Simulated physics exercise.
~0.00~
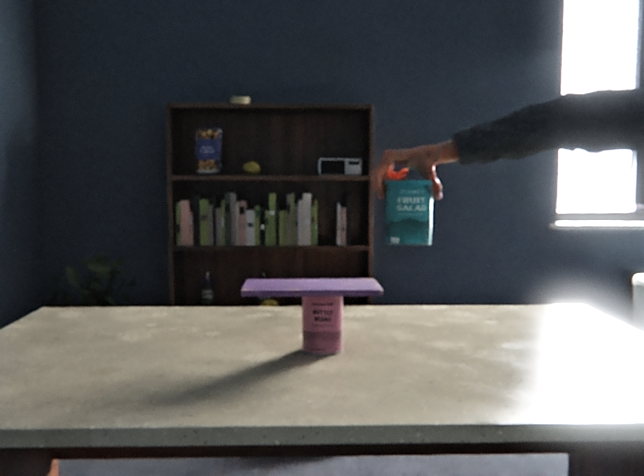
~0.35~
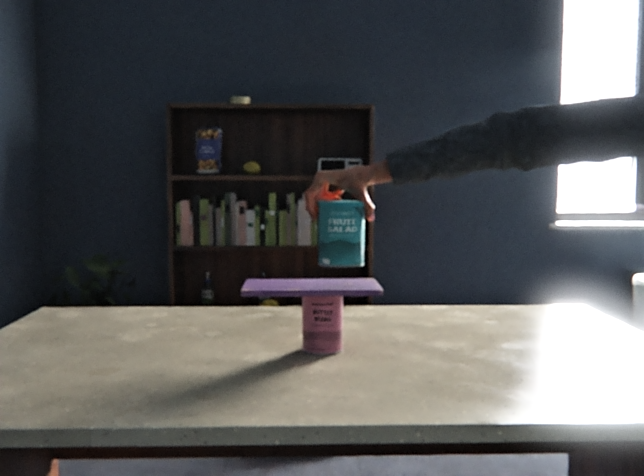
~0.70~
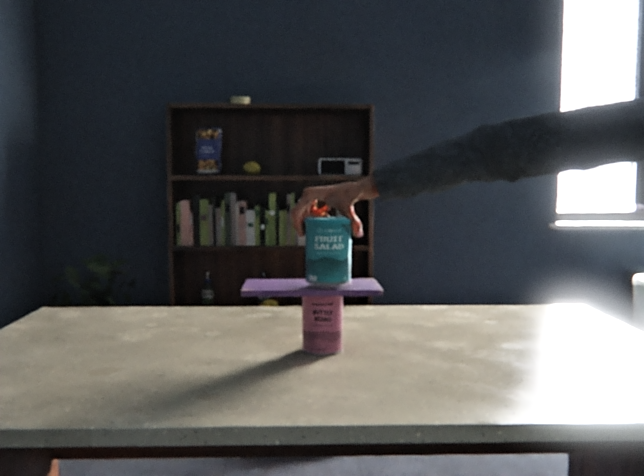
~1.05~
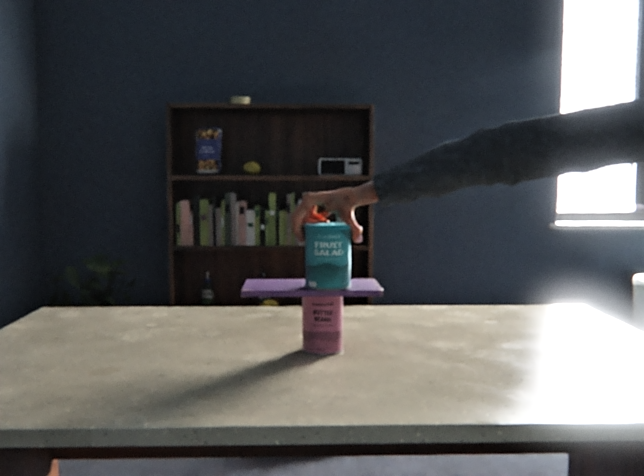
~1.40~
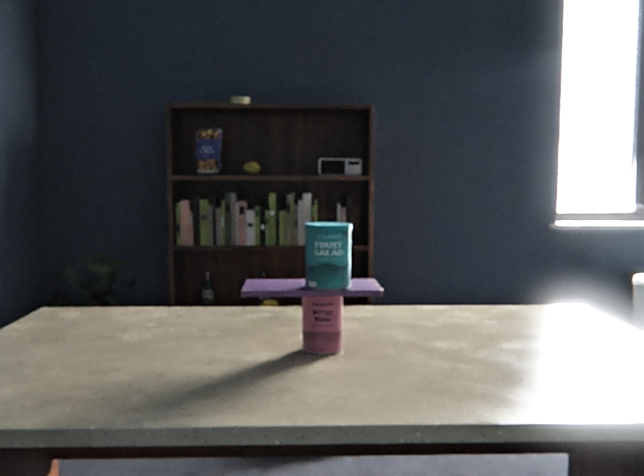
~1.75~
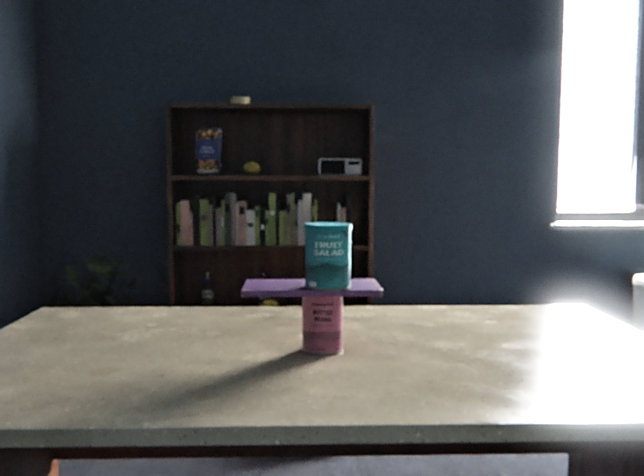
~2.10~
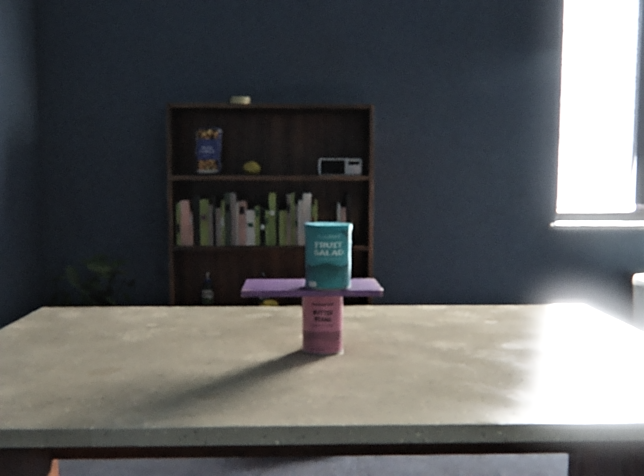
On a table in a dim room with a bookshelf behind, a hand carried a turquoise tin leftward and lowered it onto a purple board balanced on a pink tin, then let go and withdrew, and the little tower stayed standing.
